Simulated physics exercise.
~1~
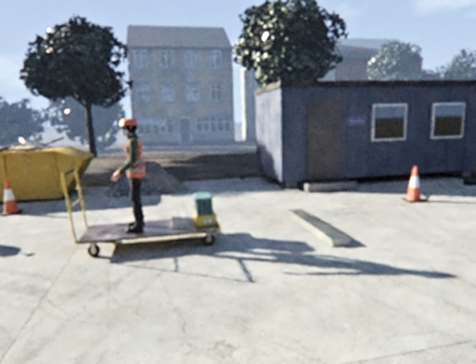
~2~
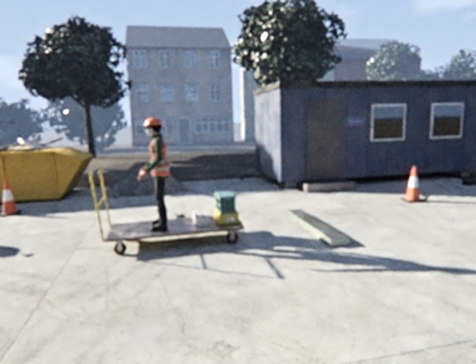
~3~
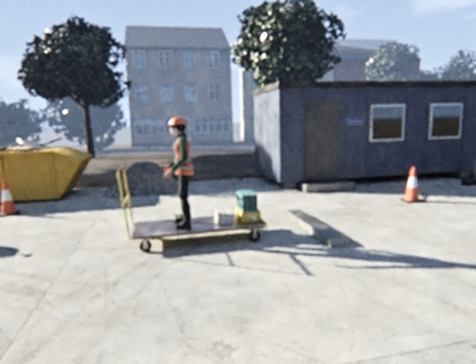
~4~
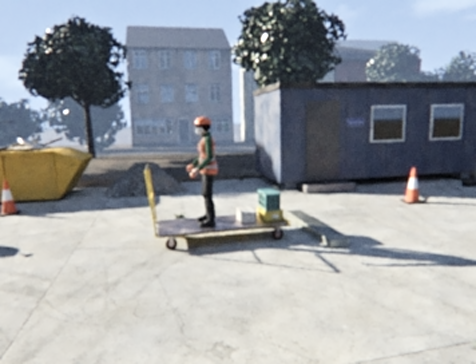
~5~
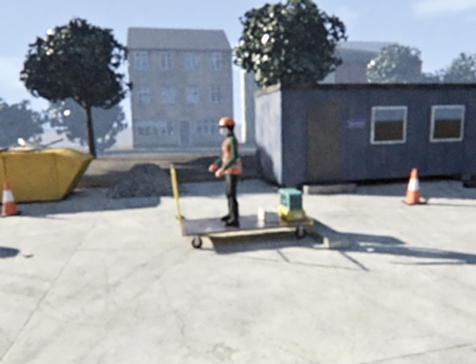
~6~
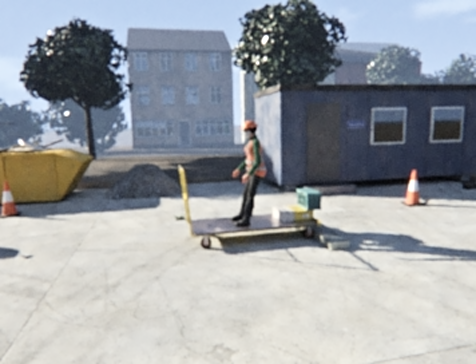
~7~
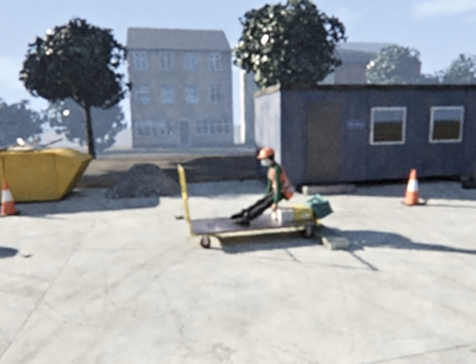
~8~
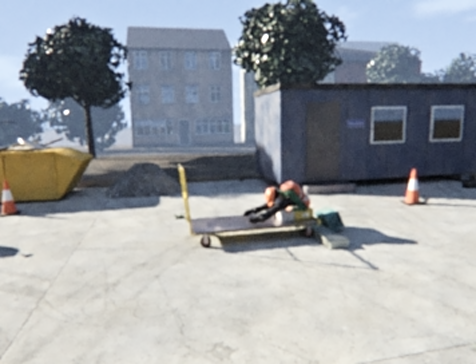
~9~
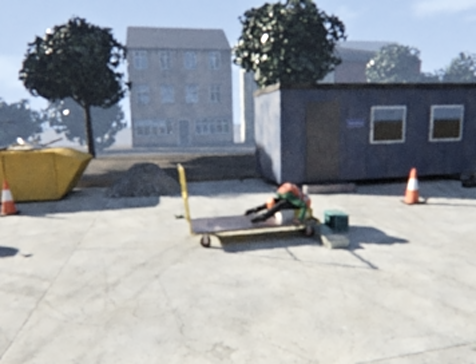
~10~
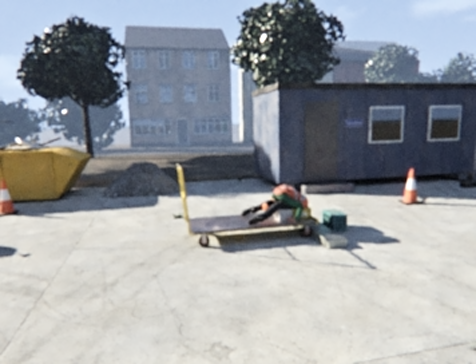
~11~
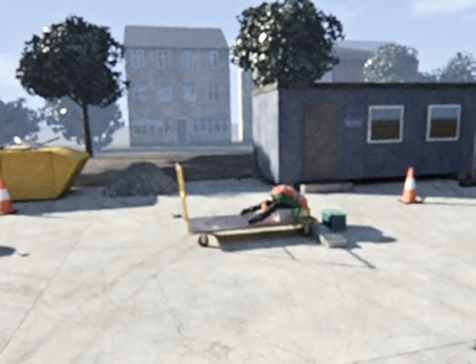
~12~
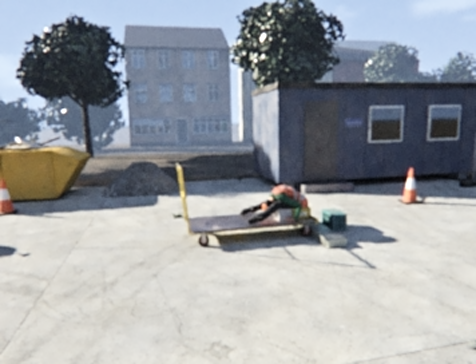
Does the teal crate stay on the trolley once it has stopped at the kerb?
No, the teal crate tips over the front edge of the trolley and ends up on the far side of it.
